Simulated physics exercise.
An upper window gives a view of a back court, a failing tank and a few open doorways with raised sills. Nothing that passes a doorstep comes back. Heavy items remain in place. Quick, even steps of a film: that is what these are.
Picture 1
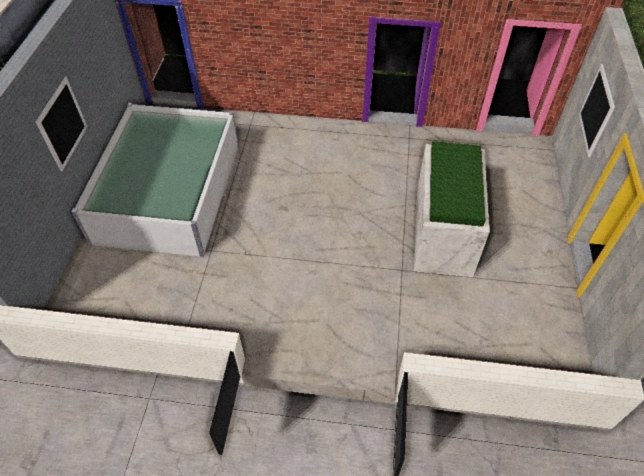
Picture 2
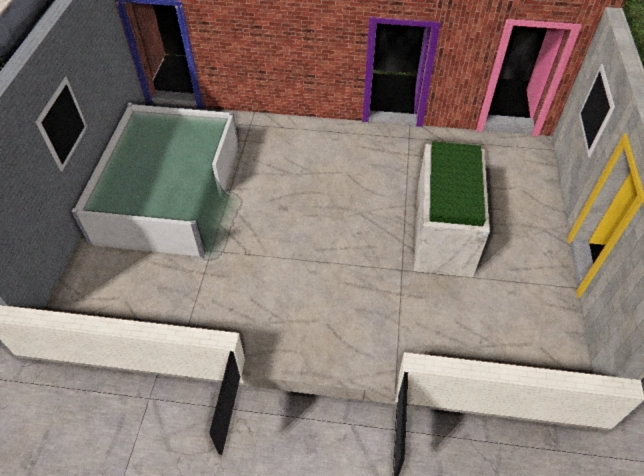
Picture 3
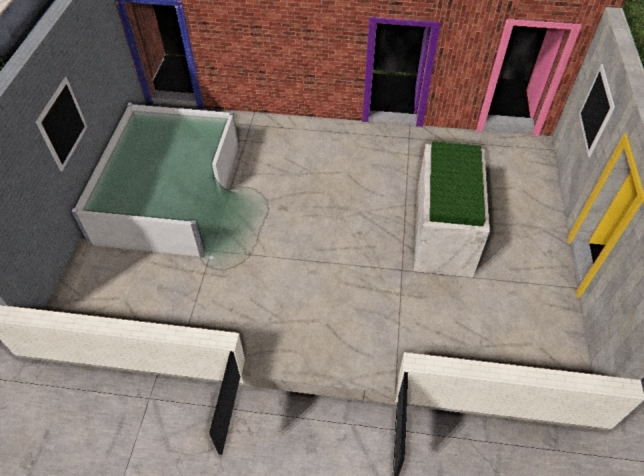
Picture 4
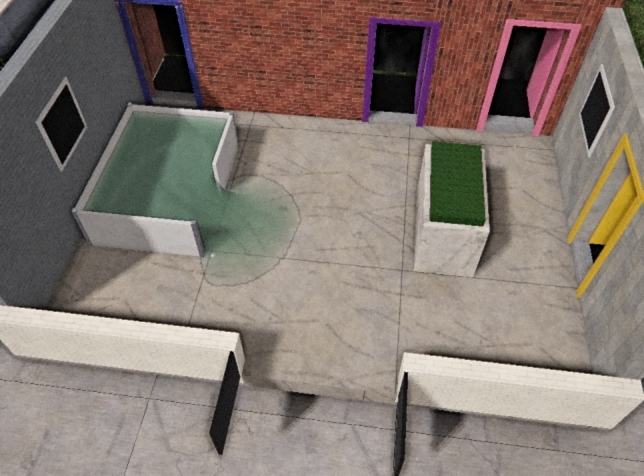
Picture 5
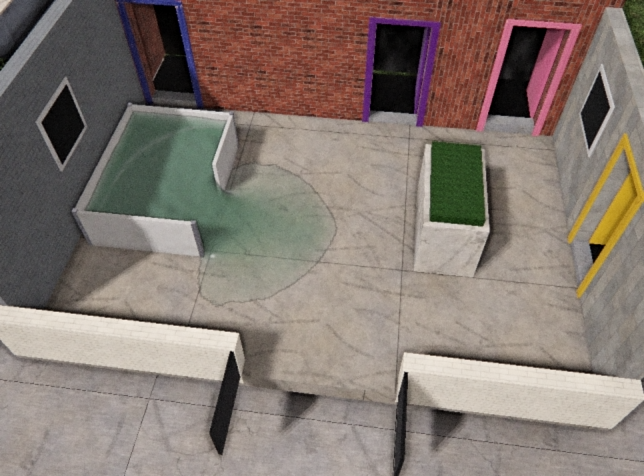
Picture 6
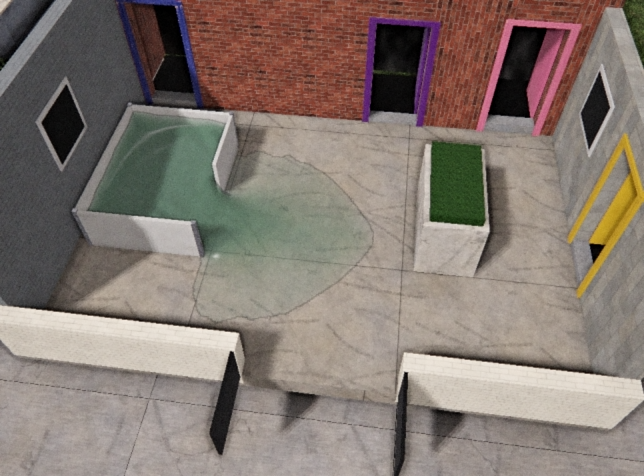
At first, still green water fills an open white-walled tank on the left of a paved court with coloured doorways. Then a gap appears in the tank's right side near the front corner, and water pours through it, fanning out rightward and forward across the paving towards the grass-topped block.
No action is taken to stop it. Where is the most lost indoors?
Through the purple door.
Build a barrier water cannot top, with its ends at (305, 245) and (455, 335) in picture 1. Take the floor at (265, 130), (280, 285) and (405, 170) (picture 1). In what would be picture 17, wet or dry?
Going through them in the order asked, I'd say still bare, then reached by the flood, then reached by the flood.
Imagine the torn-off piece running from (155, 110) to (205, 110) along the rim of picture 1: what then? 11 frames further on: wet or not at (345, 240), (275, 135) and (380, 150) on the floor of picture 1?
The first spot is left untouched, the second soaked through, the third soaked through.
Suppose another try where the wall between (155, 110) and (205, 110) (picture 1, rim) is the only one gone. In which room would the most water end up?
The one in blue, I reckon.
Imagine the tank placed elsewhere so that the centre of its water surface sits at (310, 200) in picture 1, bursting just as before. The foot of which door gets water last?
That would be the blue one.
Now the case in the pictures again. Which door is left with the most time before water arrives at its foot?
I'd go with the blue-painted one.
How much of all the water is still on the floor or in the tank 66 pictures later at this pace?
Roughly 78 per cent.
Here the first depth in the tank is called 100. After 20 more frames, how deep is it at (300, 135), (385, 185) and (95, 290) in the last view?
I'd put them at close to 0 per cent, then 18 per cent, then 0 per cent.
A moment on, water covers 35 % of the floor; yellow door not reached, pink door not reached, blue door not reached, purple door not reached.
Next, water covers 55 % of the floor; yellow door not reached, pink door not reached, blue door not reached, purple door wet at the sill, nothing in.
Then, water covers 60 % of the floor; yellow door wet at the sill, nothing in, pink door wet at the sill, nothing in, blue door not reached, purple door some in.
Later, water covers 80 % of the floor; yellow door wet at the sill, nothing in, pink door wet at the sill, nothing in, blue door not reached, purple door a lot in.
In the end, water covers 85 % of the floor; yellow door wet at the sill, nothing in, pink door wet at the sill, nothing in, blue door wet at the sill, nothing in, purple door a lot in; the purple door has let in the most.
